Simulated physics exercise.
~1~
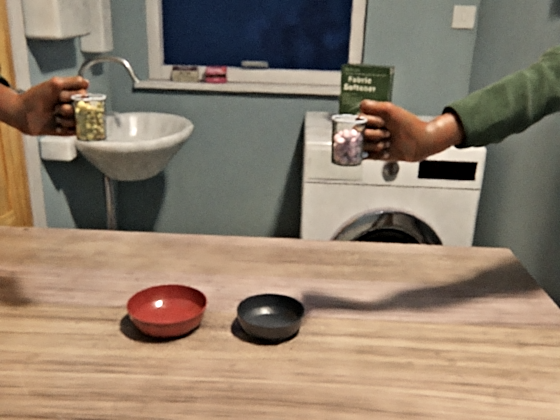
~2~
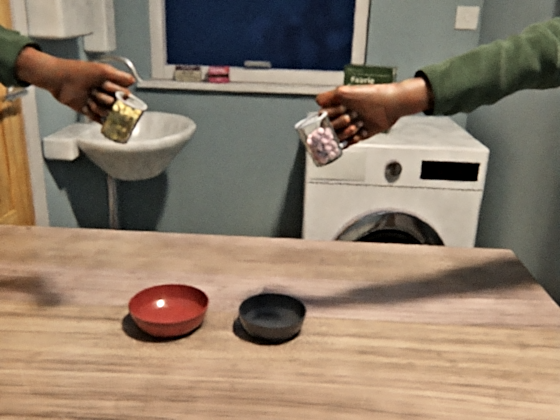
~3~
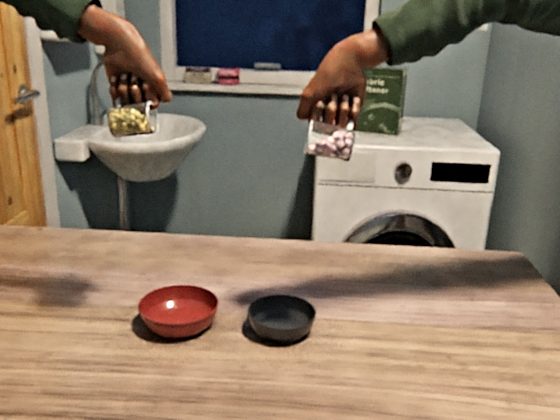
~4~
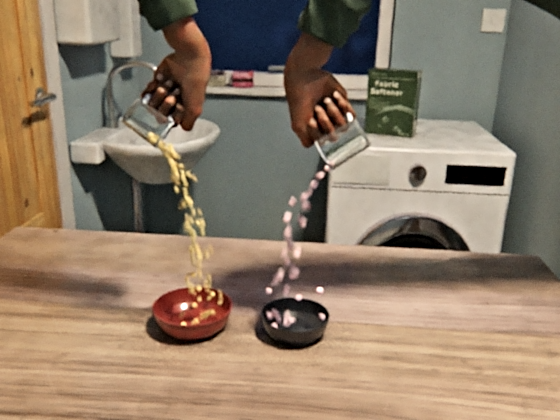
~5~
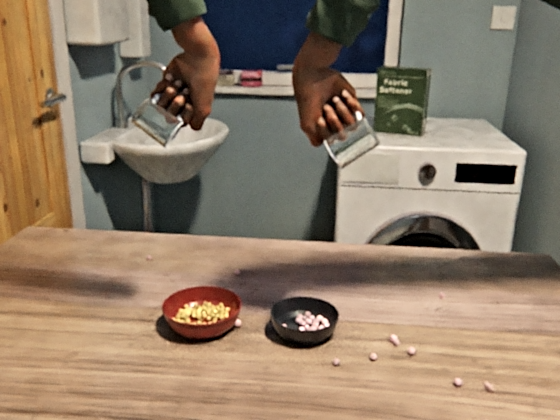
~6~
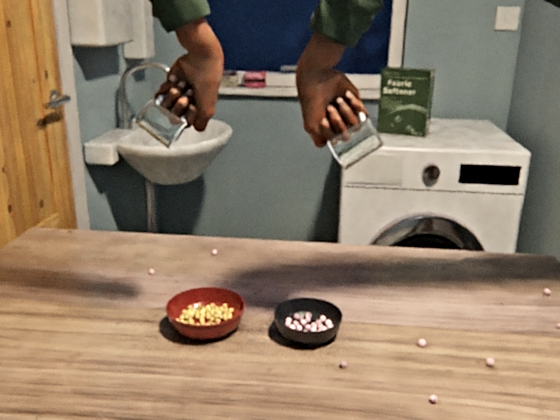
Two hands held clear cups over a wooden table and tipped them together, pouring yellow pieces into a red dish and pale pink pieces into a dark one; the yellow all stayed in, but some pink ones ended up scattered across the table.
